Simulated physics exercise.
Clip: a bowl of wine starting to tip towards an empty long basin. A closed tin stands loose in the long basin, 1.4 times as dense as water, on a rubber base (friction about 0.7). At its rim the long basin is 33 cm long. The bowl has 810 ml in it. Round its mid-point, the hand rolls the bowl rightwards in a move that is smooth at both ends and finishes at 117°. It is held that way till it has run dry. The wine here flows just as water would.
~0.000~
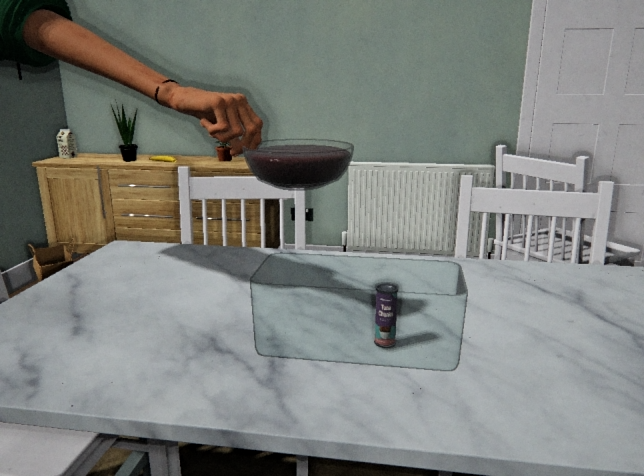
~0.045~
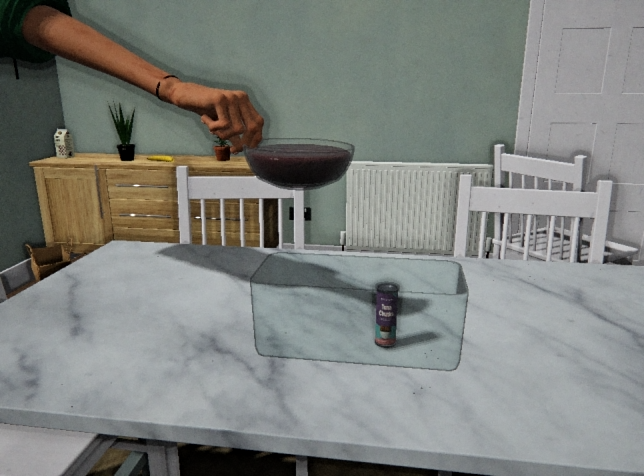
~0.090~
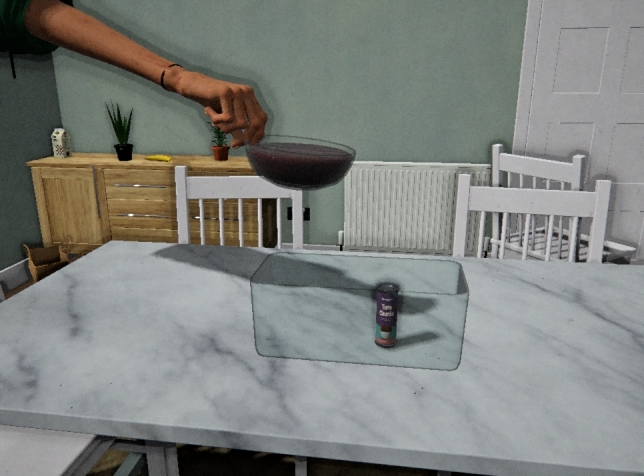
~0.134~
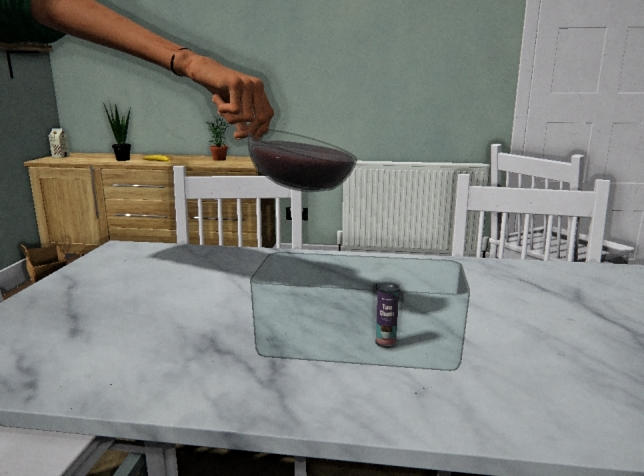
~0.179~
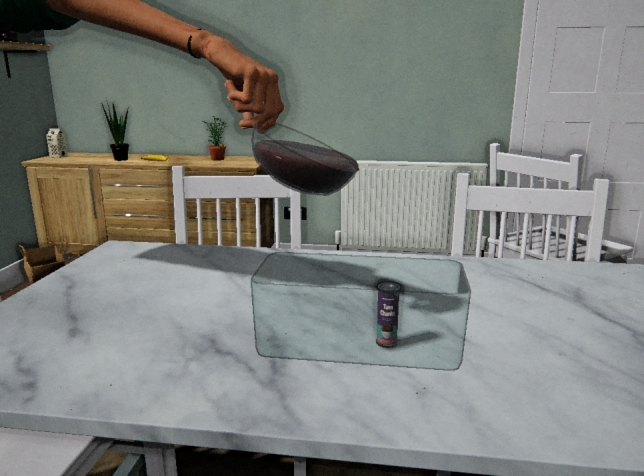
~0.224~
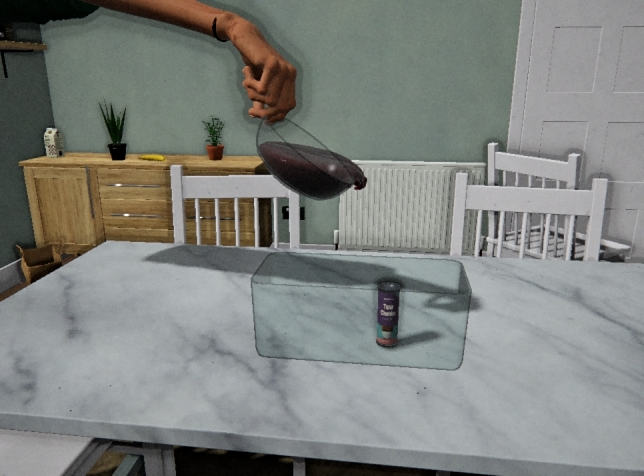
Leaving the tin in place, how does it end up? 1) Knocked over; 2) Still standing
Option 2: Still standing.
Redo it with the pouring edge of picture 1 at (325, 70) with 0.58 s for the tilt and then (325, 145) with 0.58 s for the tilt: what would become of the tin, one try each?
First it stays on its base; then it tips over.
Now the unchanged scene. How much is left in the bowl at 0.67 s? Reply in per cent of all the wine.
0 in a hundred, give or take.
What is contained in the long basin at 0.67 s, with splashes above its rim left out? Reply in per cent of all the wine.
I'd put it at roughly 94 per cent.
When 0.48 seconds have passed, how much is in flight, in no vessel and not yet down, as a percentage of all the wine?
Near 36 per cent at that time.
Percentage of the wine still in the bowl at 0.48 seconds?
Around 1 percent.
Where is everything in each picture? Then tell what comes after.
It leans 0°; its right rim is at (353, 148); the wine meets the walls at (249, 151) and (351, 152); the long basin's rim runs from (260, 267) to (463, 279); the tin's top is at (387, 290), in the first picture.
It leans 2°; its right rim is at (353, 149); the wine meets the walls at (249, 149) and (352, 153), in the second picture.
It leans 7°; its right rim is at (355, 154); the wine meets the walls at (250, 146) and (353, 155), in the third picture.
It leans 15°; its right rim is at (356, 161); the wine meets the walls at (253, 143) and (355, 158), in the fourth picture.
It leans 25°; its right rim is at (356, 172); the wine meets the walls at (257, 142) and (353, 166); 3 per cent is over the edge, in the fifth picture.
It leans 38°; its right rim is at (353, 183); the wine meets the walls at (262, 144) and (338, 163); 12 per cent is over the edge, in the sixth picture.
After 0.48 s the tilt is 109° and 1 per cent is still to pour; the tin stands where it began.
After 0.67 s the tilt is 117° and 0 per cent is still to pour; the tin stands where it began.
After 0.87 s the tilt is 117° and 0 per cent is still to pour; the tin stands where it began.
After 1.08 s the tilt is 117° and 0 per cent is still to pour; the tin stands where it began.
In the end the tin stands where it began.
